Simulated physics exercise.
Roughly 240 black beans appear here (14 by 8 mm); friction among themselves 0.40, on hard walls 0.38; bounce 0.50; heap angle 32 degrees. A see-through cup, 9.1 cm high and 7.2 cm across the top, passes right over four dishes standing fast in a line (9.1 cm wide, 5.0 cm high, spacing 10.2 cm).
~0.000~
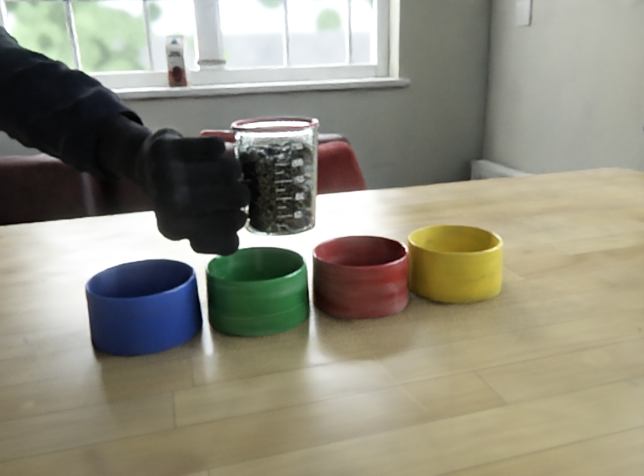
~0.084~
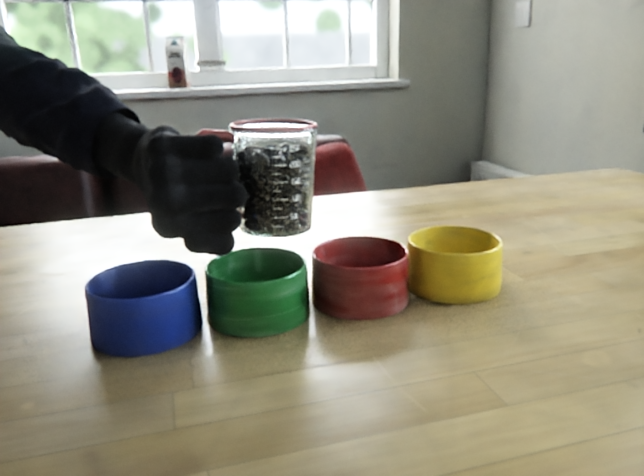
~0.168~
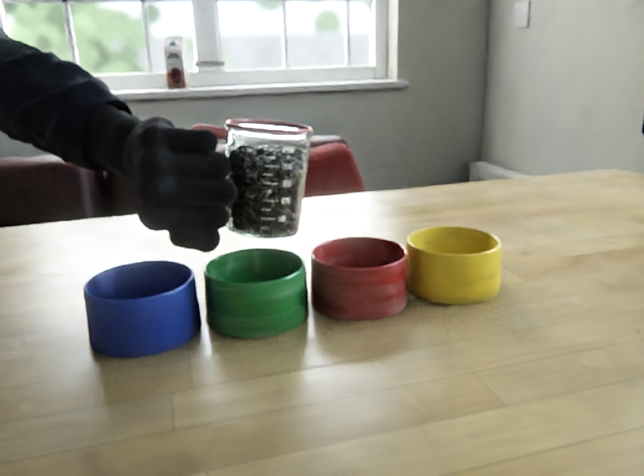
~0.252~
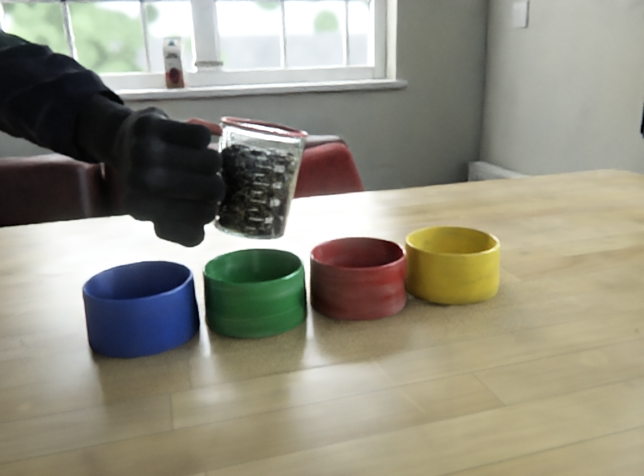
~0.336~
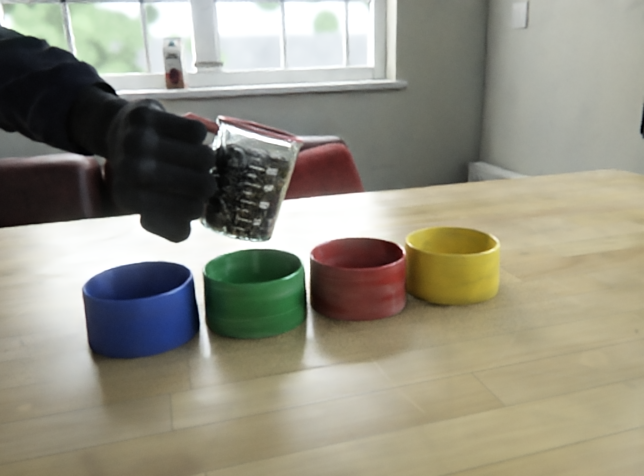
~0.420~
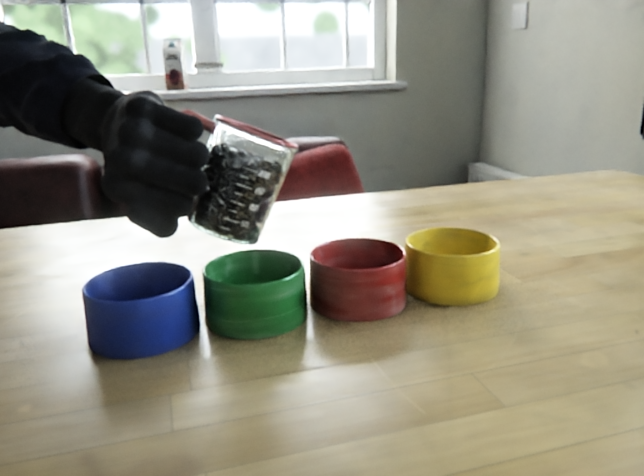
The footage shows a dark-gloved hand holding a clear cup of small dark pieces above a row of blue, green, red and yellow dishes on a wooden table, moving it slightly left while gradually tilting it to the right.
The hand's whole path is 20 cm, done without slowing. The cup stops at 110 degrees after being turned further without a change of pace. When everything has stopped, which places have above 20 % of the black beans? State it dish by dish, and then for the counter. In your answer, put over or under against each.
Red - under; blue - over; green - under; yellow - under; counter - under.
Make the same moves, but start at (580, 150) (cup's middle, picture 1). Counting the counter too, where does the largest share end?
Top spot: Yellow.
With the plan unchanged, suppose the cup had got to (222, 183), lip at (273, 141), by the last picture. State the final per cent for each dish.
Red: 0 / blue: 100 / green: 0 / yellow: 0.
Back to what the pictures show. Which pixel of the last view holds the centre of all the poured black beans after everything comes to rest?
Once everything settles, the centre is around (146, 307).
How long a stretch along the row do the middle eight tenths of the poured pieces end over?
6 centimetres.
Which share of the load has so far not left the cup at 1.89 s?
I'd estimate some 55 per cent of the load.
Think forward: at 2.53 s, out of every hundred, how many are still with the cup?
Estimate: Some 10 %.
Then, at 1.30 s, tilt 81 degrees; cup holds 100 %.
After 1.89 s, tilt 110 degrees; cup holds 55 %, blue 35 %, green 5 %.
Then, at 2.53 s, tilt 110 degrees; cup holds 10 %, blue 80 %, green 5 %.
By 3.4 s all is still; red 0 %, blue 90 %, green 5 %, yellow 0 %, counter 5 %.
